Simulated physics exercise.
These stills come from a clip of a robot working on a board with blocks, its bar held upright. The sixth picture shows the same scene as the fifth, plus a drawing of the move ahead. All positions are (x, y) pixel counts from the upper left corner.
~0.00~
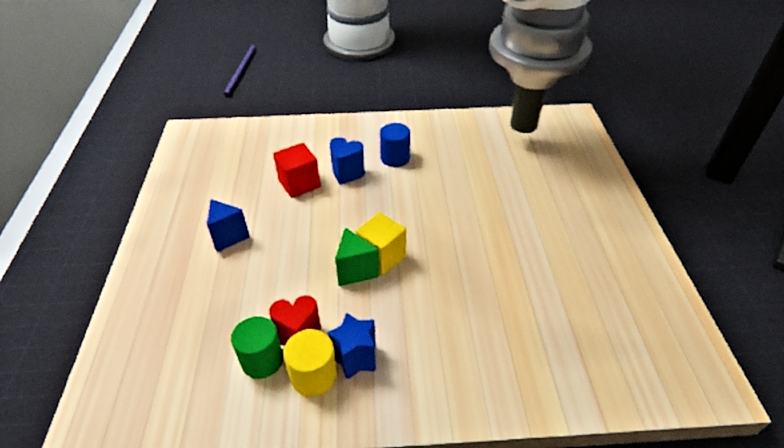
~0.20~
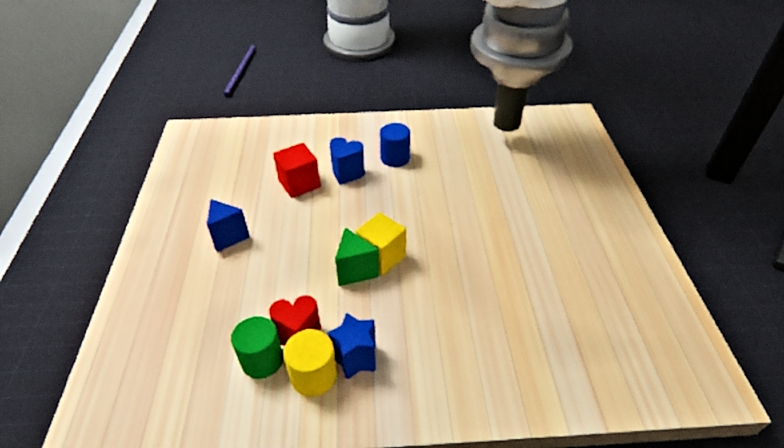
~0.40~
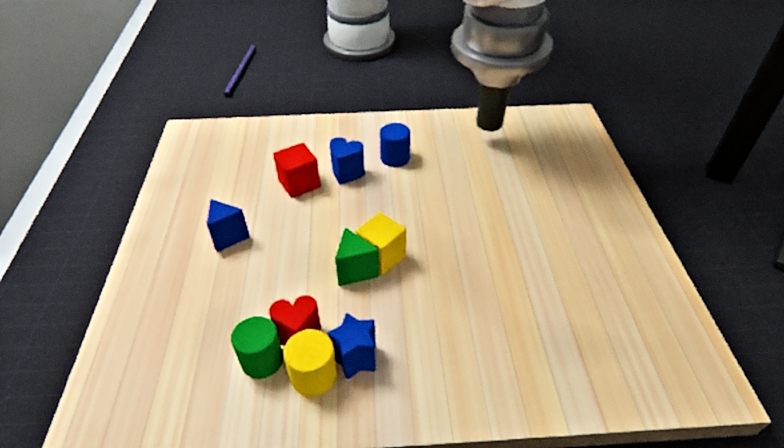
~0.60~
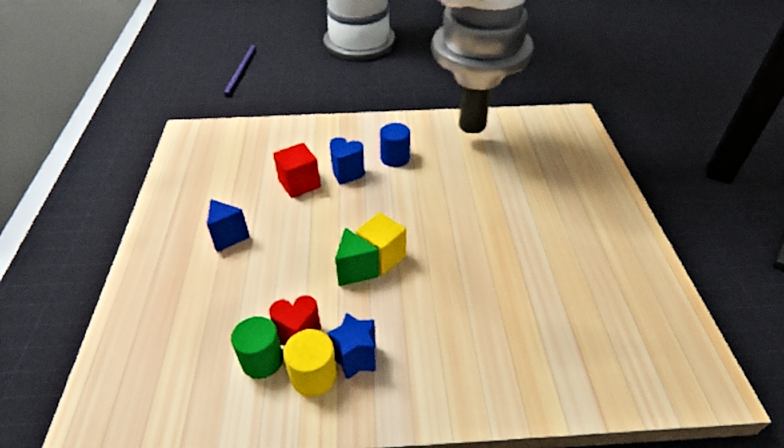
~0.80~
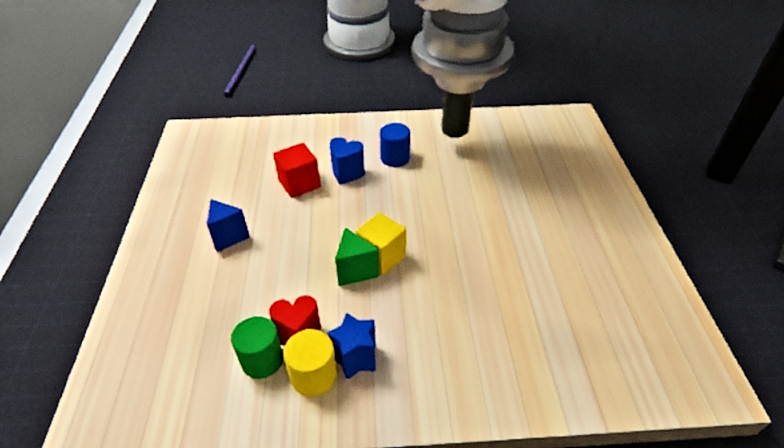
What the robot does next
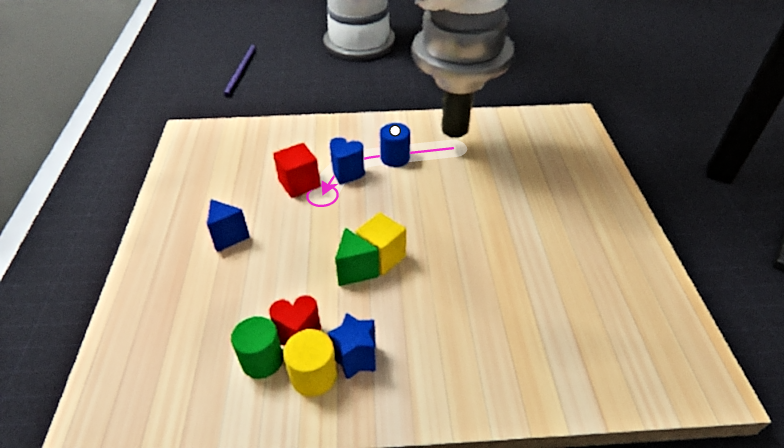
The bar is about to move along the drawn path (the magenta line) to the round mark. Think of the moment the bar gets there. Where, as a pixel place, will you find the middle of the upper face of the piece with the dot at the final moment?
It will end up at (298, 186).
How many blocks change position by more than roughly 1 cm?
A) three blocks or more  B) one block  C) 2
A (three blocks or more)
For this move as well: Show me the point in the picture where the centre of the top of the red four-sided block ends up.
Somewhere near (278, 163).
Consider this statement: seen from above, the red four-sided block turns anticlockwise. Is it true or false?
That statement is not accurate.
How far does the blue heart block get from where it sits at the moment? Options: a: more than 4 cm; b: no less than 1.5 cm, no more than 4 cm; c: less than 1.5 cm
My answer is option a.
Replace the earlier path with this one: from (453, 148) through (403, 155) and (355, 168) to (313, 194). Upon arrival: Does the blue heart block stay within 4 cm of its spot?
I'd say no.
Path on the board, from (453, 148) through (402, 154) and (351, 163) to (323, 195); the dot is on the blue round block.
On the path given first. One third of the way, bar (401, 136); blue round block (374, 135).
Two thirds of the way, bar (349, 146); red four-sided block (286, 161), turned 40° clockwise; blue heart block (319, 170); blue round block (328, 152).
At the end, bar (320, 178); red four-sided block (278, 163), turned 50° clockwise; blue heart block (303, 206), turned 35° anticlockwise; blue round block (298, 186).
